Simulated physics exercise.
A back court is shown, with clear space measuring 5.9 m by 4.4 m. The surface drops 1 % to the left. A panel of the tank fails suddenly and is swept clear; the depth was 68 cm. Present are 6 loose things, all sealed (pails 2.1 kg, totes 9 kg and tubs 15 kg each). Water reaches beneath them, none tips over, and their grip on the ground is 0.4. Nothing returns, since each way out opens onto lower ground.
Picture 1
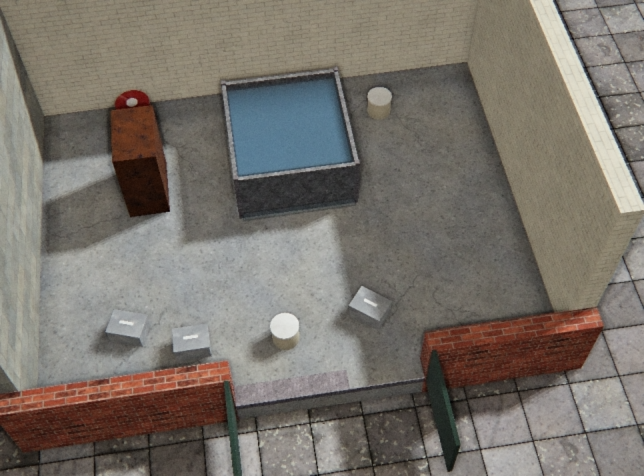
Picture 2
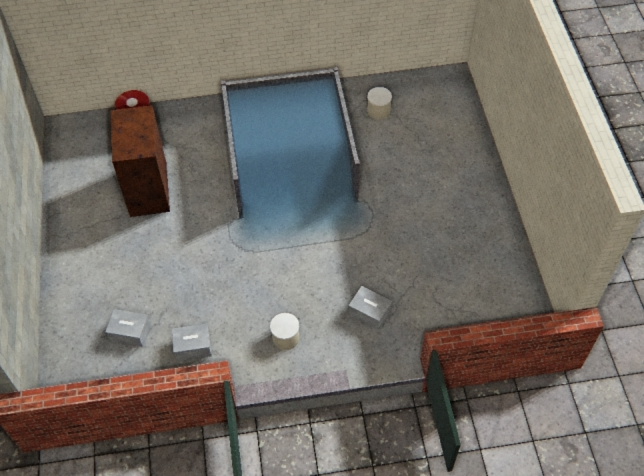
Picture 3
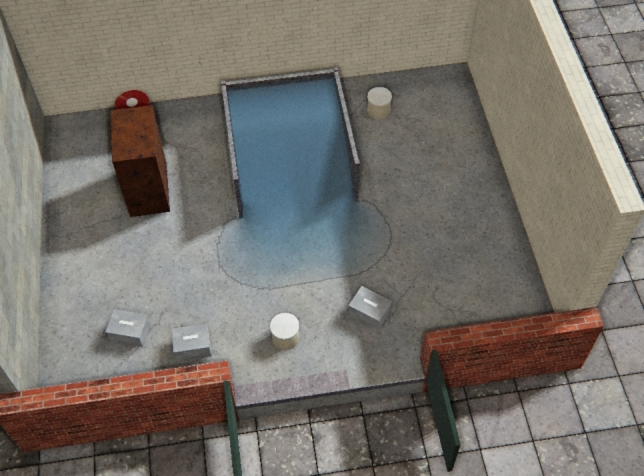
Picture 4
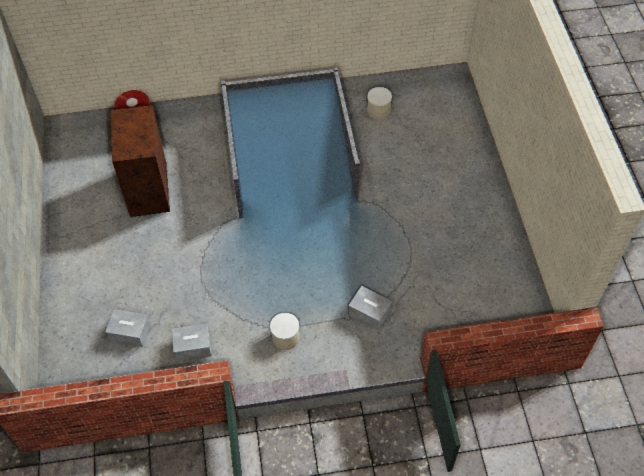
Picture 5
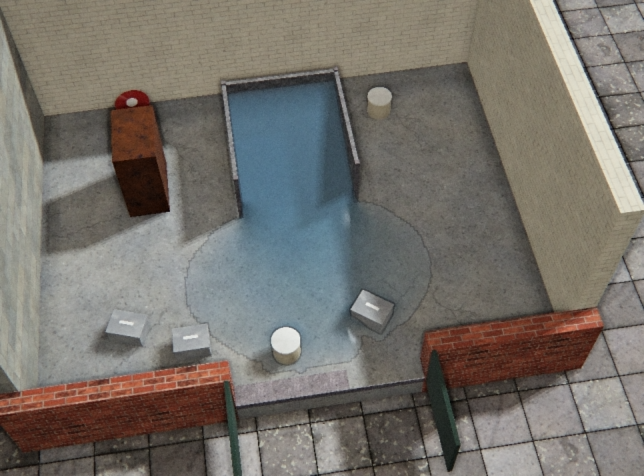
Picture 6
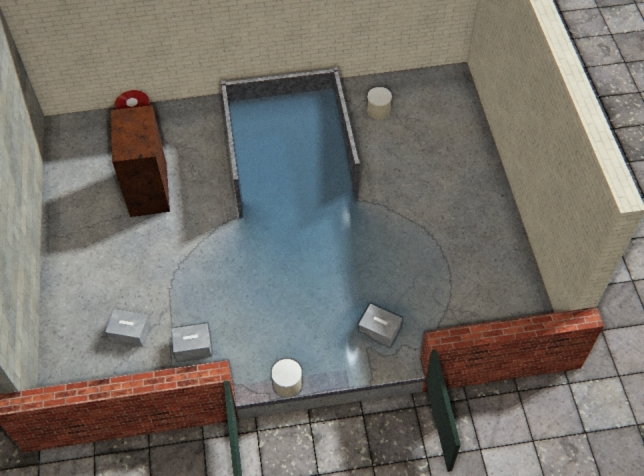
Water bursts through the front of a stone-edged blue tank and spreads in a rounded sheet across a grey walled court, seen from a fixed, high viewpoint. A rusty brown block and red tub stand at left, with pale tubs and grey boxes scattered about and brick walls in front. The sheet widens, nudging the front white tub and right-hand grey box slightly forward.
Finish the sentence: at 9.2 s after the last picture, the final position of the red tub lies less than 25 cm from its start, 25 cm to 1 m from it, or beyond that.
The final position of the red tub lies less than 25 cm from its start.
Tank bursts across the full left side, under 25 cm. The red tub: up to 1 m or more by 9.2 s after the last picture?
Result: Red tub displaced far.
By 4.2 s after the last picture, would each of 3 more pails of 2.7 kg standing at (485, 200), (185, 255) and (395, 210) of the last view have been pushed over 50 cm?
Listed order gives above the limit, within the limit, within the limit.
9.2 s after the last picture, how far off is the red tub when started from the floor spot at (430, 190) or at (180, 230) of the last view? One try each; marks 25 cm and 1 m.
Well, it scarcely moves on the first try and scarcely moves on the second.
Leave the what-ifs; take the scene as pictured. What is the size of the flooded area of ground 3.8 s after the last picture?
I'd estimate close to 22 m2.
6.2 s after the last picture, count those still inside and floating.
Total: 1.
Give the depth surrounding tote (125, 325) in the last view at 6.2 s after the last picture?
3 cm.
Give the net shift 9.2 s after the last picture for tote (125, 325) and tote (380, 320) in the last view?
Taking them in order, 60 cm and gone out.
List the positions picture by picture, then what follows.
In the first picture, the red tub at (132, 103), on the bottom; 2.1 m2 under water; 0 of 6 have shifted.
In the second picture, the red tub at (132, 103), on the bottom; 3.0 m2 under water; 0 of 6 have shifted.
In the third picture, the red tub at (132, 103), on the bottom; water covers 4.1 m2; 0 of 6 have shifted.
In the fourth picture, the red tub at (132, 103) rests on the ground; water covers 5.5 m2; 0 of 6 have shifted.
In the fifth picture, the red tub at (132, 103) rests on the ground; 6.9 m2 under water; 2 of 6 have shifted.
In the sixth picture, the red tub at (132, 103), on the bottom; water covers 8.4 m2; 2 of 6 have shifted.
Then, 1.2 s after the last picture the red tub is near (132, 103), 0.0 m from its start, aground; 2 of 6 are out; 1 afloat.
Then, 3.8 s after the last picture the red tub is near (132, 103), 0.0 m from its start, aground; 2 of 6 are out; 0 afloat.
Then, 6.2 s after the last picture the red tub is near (132, 103), 0.0 m from its start, aground; 2 of 6 are out; 1 afloat.
Then, 9.2 s after the last picture the red tub is near (132, 103), 0.0 m from its start, aground; 2 of 6 are out; 1 afloat.
